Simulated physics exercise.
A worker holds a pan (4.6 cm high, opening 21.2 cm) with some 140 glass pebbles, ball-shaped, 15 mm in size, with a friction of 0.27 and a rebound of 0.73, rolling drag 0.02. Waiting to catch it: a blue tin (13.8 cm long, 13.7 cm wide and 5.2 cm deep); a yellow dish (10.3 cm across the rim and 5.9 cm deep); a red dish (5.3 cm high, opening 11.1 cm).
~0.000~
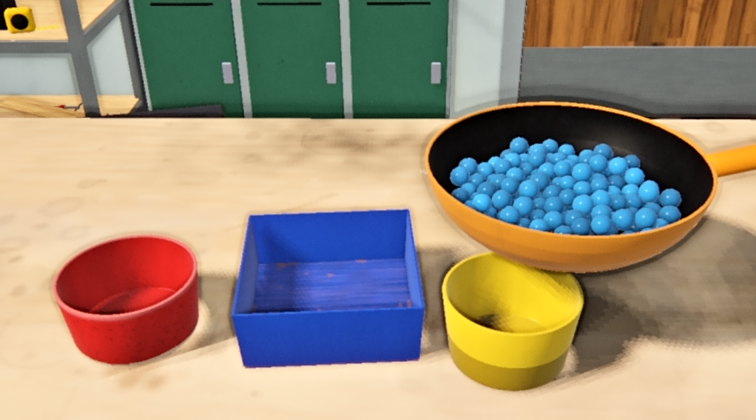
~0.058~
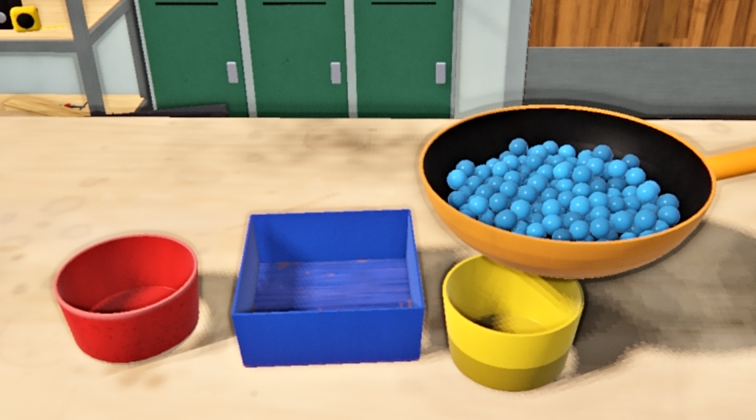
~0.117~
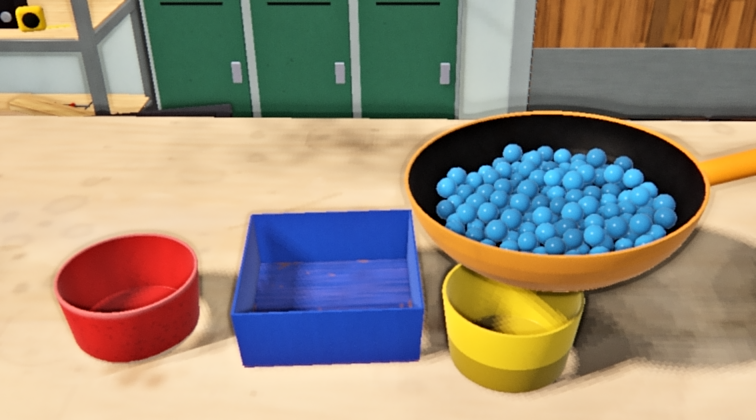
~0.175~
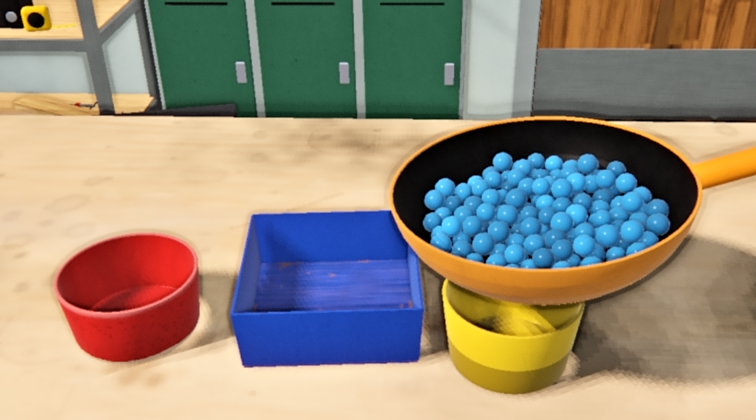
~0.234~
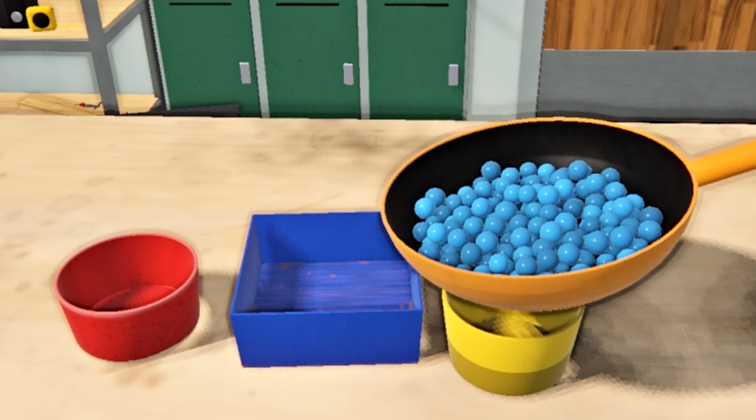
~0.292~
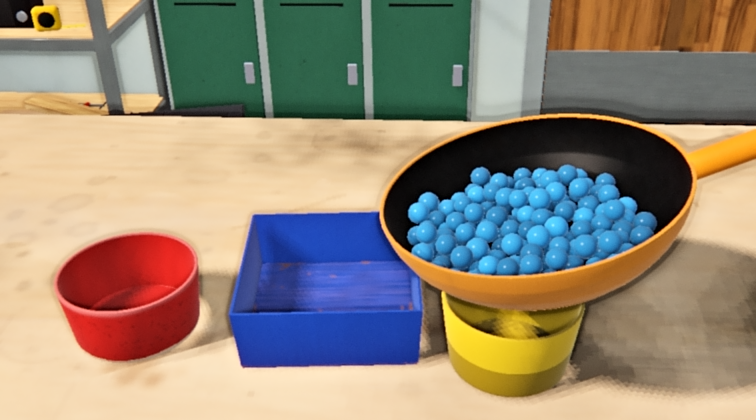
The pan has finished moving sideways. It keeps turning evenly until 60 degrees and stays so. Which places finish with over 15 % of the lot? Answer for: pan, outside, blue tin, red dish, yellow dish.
Pan over, outside over, blue tin over, red dish under, yellow dish under.
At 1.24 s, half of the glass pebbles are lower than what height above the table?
Roughly 10 cm.
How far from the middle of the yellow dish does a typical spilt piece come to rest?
Some 36 cm.
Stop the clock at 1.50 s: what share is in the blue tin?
Some 20 per cent.
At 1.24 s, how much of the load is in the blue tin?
About 10 per cent by then.
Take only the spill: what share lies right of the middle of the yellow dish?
Some 20 per cent.
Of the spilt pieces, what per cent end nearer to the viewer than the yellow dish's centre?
About 100 per cent.
After 0.66 s, tilt 29 degrees; pan 100 %; middle of all pieces near (513, 221).
Then, at 0.96 s, tilt 44 degrees; pan 100 %; middle of all pieces near (473, 228).
After 1.24 s, tilt 57 degrees; pan 85 %, outside 5 %, blue tin 10 %; middle of all pieces near (449, 245).
After 1.50 s, tilt 60 degrees; pan 65 %, outside 10 %, blue tin 20 %, in the air 5 %; middle of all pieces near (418, 269).
At rest (3.4 s), pan 35 %, outside 25 %, blue tin 40 %, red dish 0 %, yellow dish 0 %.
